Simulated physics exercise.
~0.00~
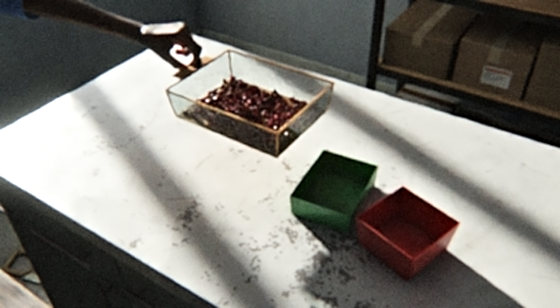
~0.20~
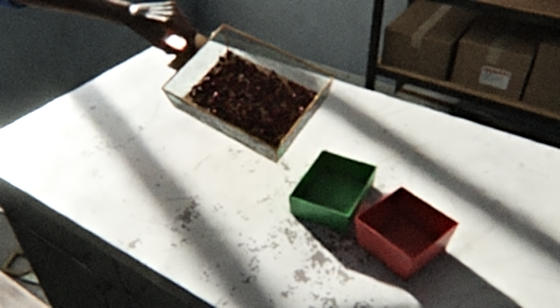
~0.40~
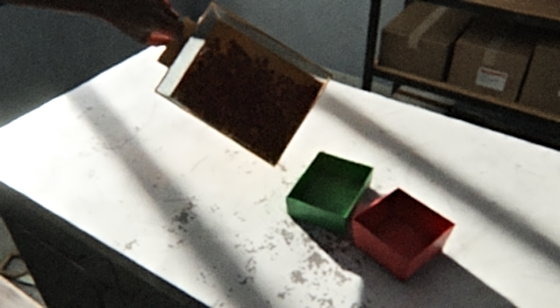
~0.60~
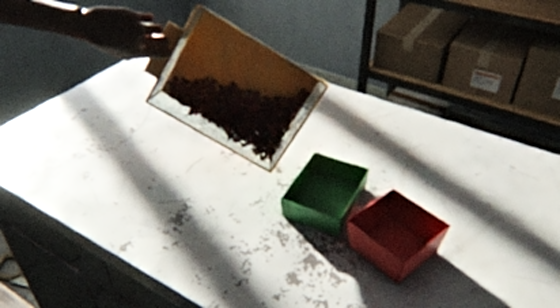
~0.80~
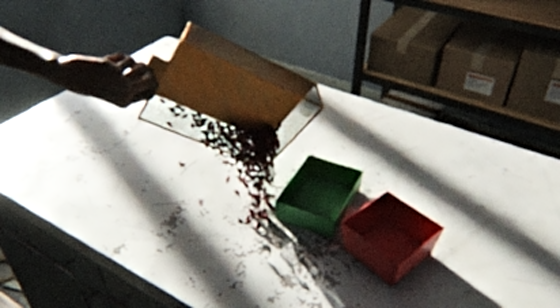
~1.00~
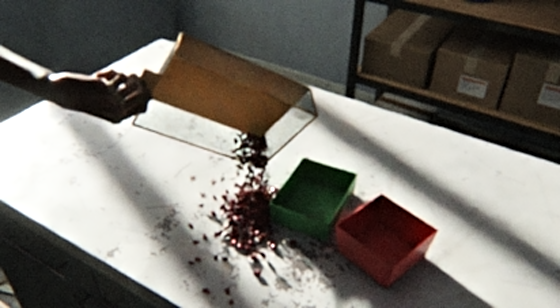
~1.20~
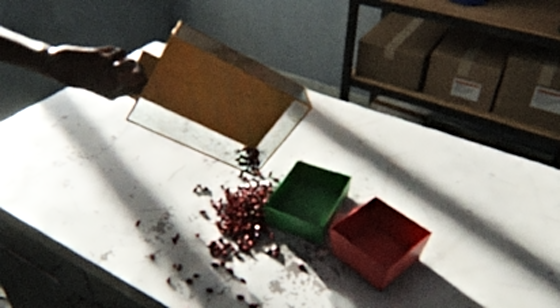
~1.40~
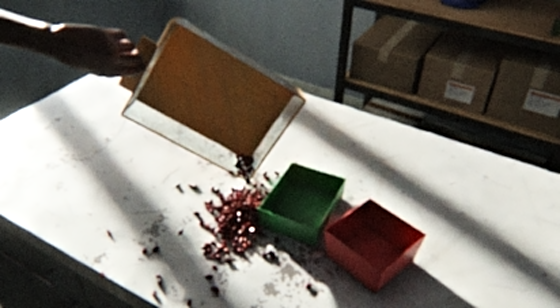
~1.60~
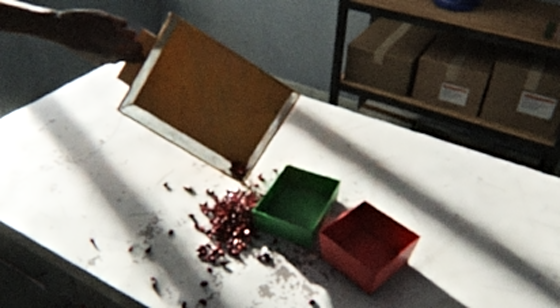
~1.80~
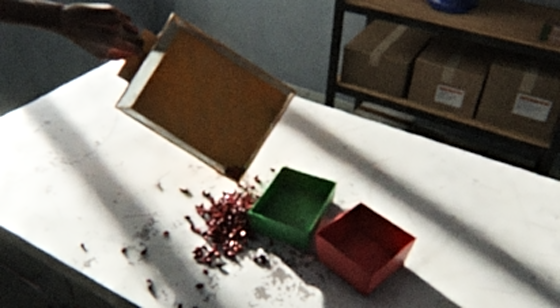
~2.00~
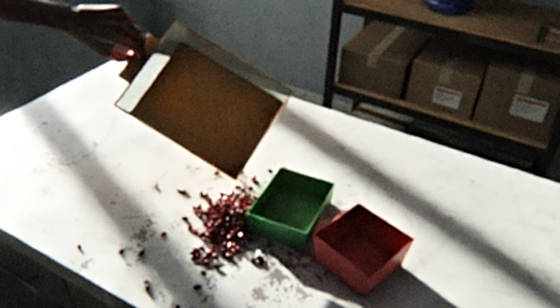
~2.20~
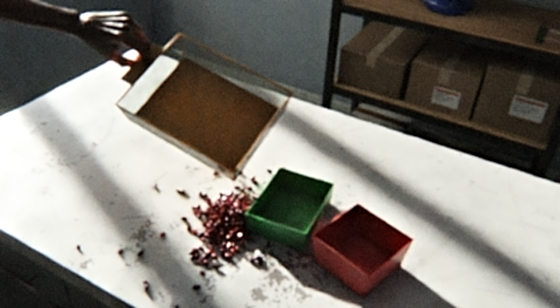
A hand lifts and tips a clear-sided tray of dark red beans over a white table, spilling most of them in a scattered pile beside a green tin and a red tin. The tray then tilts partway back, and both tins remain empty.
